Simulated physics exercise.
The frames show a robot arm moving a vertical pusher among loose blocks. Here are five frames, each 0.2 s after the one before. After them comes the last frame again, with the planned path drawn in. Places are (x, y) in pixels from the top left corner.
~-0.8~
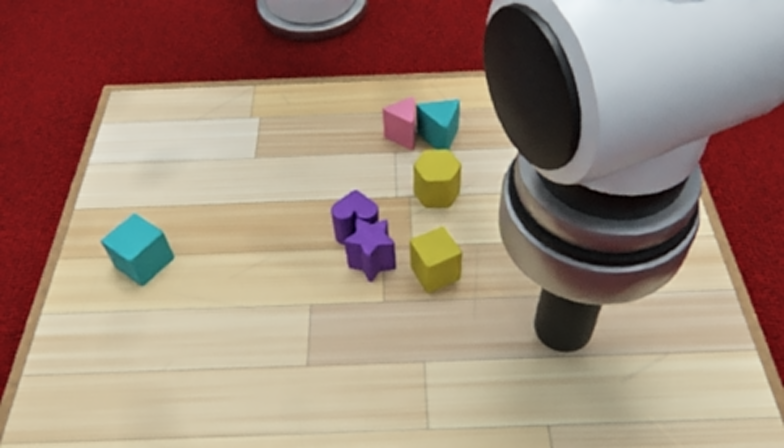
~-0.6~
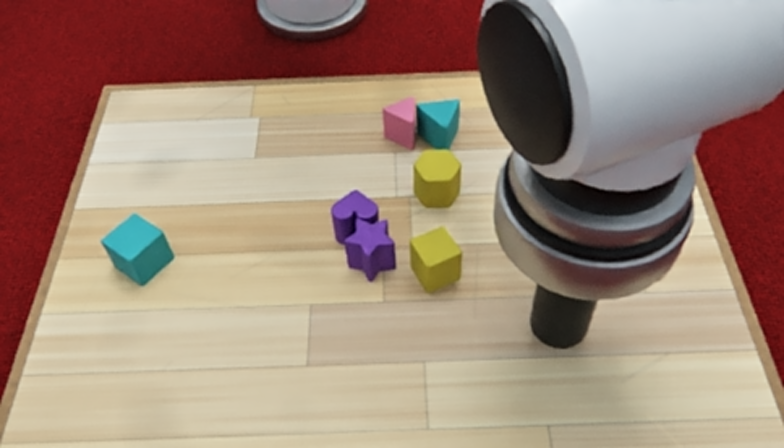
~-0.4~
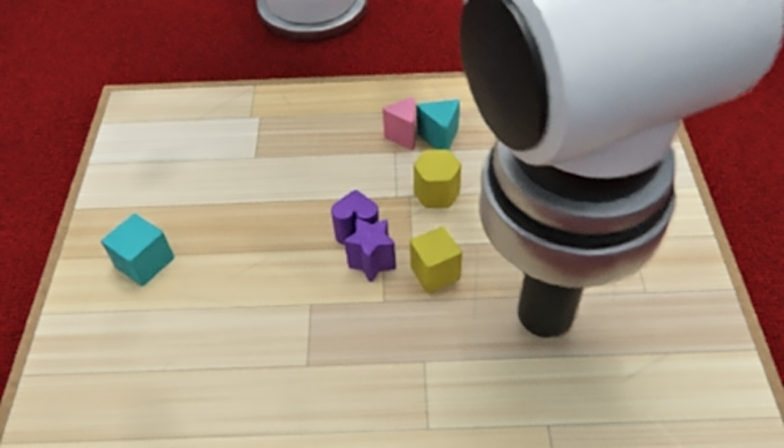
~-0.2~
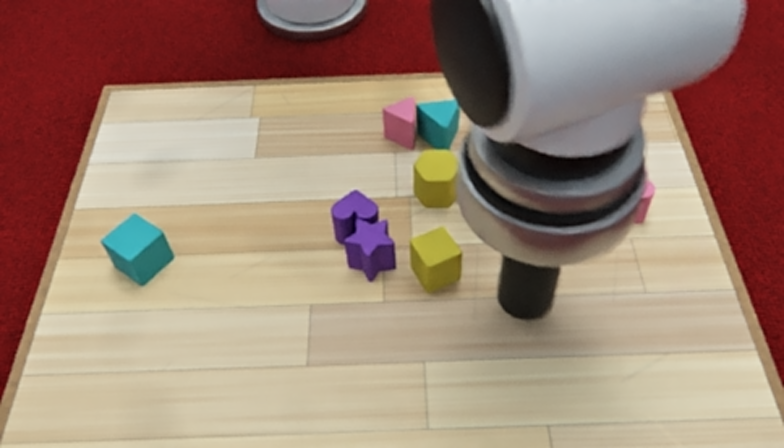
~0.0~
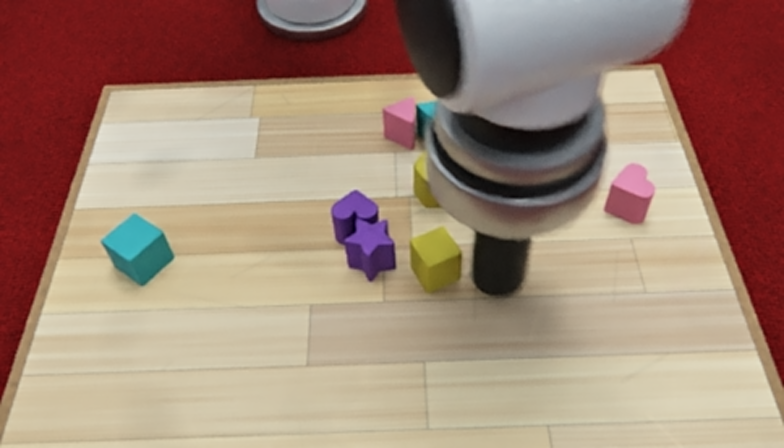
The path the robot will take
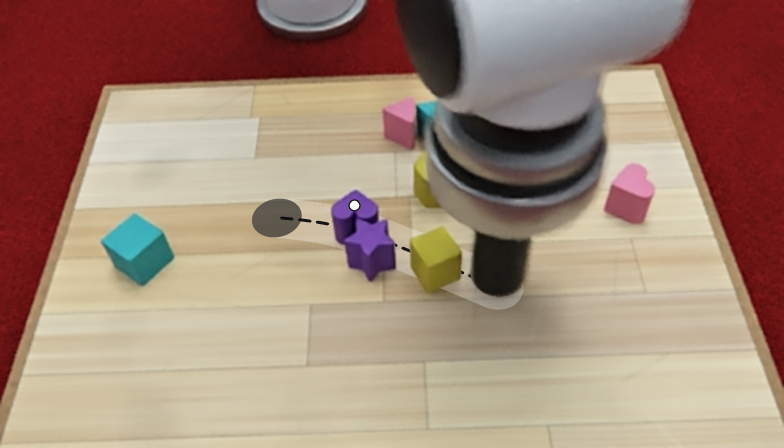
A robot arm moved its black pusher a short way left and slightly up over a wooden board, nearing the yellow square block and uncovering a pink heart, while the colorful blocks all stayed still.
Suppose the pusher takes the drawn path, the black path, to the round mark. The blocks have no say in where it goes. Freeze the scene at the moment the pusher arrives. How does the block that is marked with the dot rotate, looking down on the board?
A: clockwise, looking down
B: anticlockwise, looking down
A
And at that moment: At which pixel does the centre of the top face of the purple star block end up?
That would be at about pixel (275, 258).
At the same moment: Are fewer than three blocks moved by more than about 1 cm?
In short: No.
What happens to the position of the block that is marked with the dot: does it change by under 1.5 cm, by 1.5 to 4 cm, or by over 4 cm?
Shift of over 4 cm.
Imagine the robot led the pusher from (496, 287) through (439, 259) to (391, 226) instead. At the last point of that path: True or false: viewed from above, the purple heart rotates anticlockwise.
The claim does not hold.
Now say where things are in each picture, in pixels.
In the first picture, pusher's lower end (563, 328); purple heart (355, 205); purple star block (370, 235); yellow square block (436, 246); yellow hexagon (437, 164).
In the second picture, pusher (559, 324); blocks still.
In the third picture, pusher (546, 314); blocks still.
In the fourth picture, pusher (525, 297); blocks still.
In the fifth picture, pusher (498, 274); purple heart (355, 205); purple star block (370, 235); yellow square block (436, 246); yellow hexagon hidden.
Drawn move, from (496, 287) by way of (422, 256) and (351, 229) to (277, 218); the dot is on the purple heart.
On the path given first. One third of the way, pusher (420, 243); purple heart (341, 200), turned 20° clockwise; purple star block (326, 237); yellow square block (367, 228), turned 25° anticlockwise.
Two thirds of the way, pusher (349, 217); purple heart (306, 188), turned 95° clockwise; purple star block (286, 253), turned 40° anticlockwise; yellow square block (307, 222), turned 100° anticlockwise.
At the end, pusher (274, 205); purple heart (237, 169), turned 125° clockwise; purple star block (275, 258), turned 80° anticlockwise; yellow square block (267, 226), turned 145° anticlockwise; yellow hexagon still.
